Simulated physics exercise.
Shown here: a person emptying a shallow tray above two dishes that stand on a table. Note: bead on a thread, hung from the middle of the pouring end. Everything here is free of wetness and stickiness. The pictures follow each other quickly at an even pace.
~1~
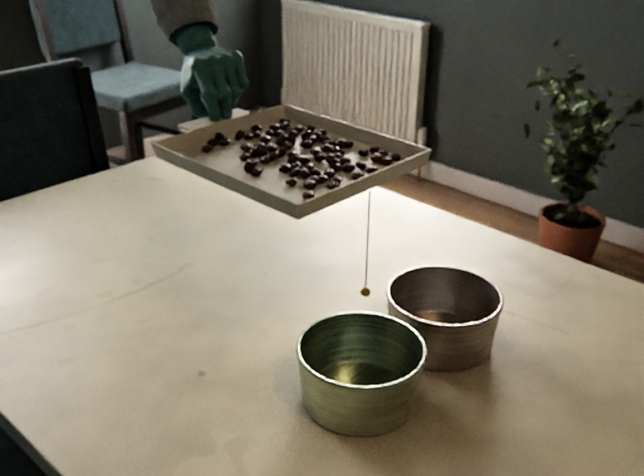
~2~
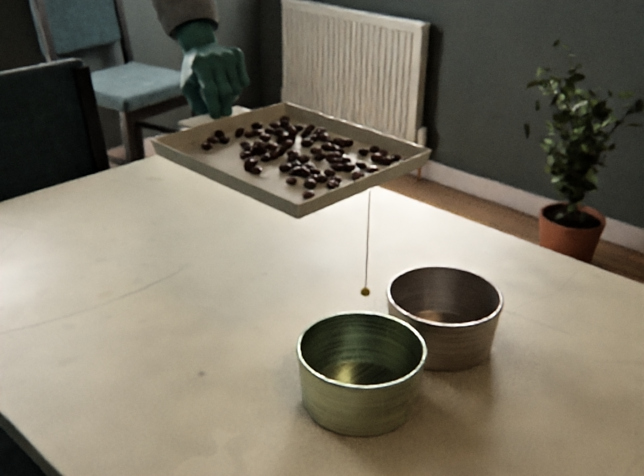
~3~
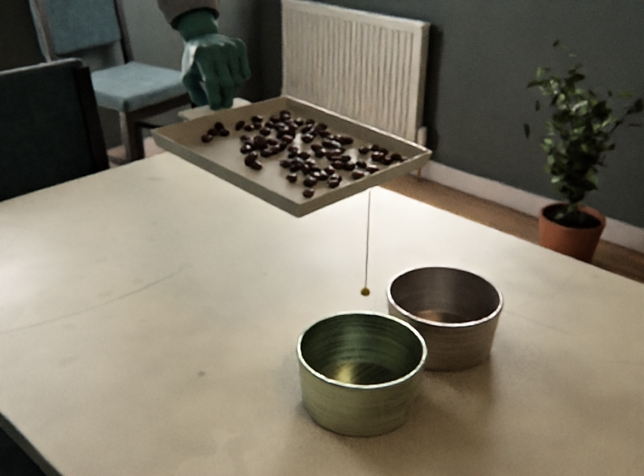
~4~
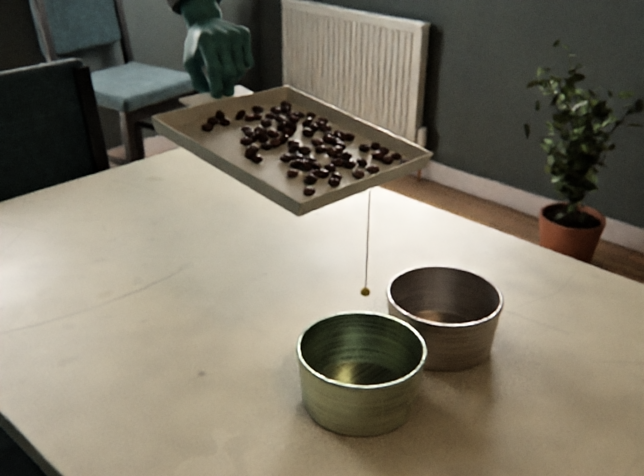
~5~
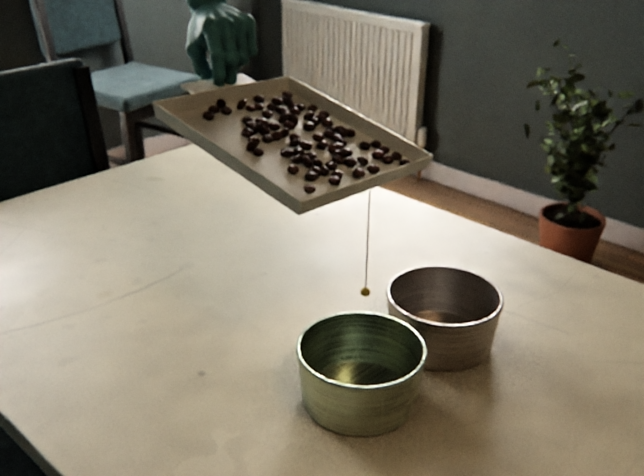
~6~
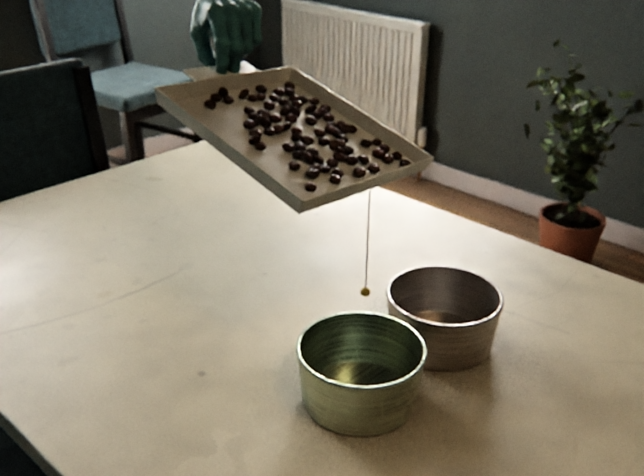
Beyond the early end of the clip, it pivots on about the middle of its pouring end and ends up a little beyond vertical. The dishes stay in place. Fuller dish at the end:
Right.
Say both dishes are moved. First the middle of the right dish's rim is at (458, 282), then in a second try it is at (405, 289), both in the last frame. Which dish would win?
Results - the dish on the right side first, the dish on the right side second.
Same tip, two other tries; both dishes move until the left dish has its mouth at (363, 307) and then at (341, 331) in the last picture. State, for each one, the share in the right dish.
Close to 40 in a hundred first, close to 80 in a hundred second.
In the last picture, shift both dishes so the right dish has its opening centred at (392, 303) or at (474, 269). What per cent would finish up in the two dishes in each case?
Some 60 percent, followed by some 70 percent.
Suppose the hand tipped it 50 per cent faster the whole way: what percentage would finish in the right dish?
Share: Around 90%.
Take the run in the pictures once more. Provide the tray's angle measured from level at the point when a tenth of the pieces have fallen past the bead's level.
90°.
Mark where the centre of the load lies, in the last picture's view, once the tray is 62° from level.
Load centre: Approx. (388, 154).
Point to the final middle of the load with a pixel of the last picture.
The centre comes to rest close to (437, 337).
Shortly afterwards, tray tipped steeply; all but a few on the tray; only a few in the air.
Next, tray tipped past a quarter turn; near a quarter on the tray; only a few in the left dish; near half in the right dish; only a few outside both; near a quarter in the air.
Some moments later, tray tipped past a quarter turn; a little in the left dish; the bulk in the right dish; a little outside both.
In the end, tray tipped past a quarter turn; a little in the left dish; the bulk in the right dish; a little outside both.
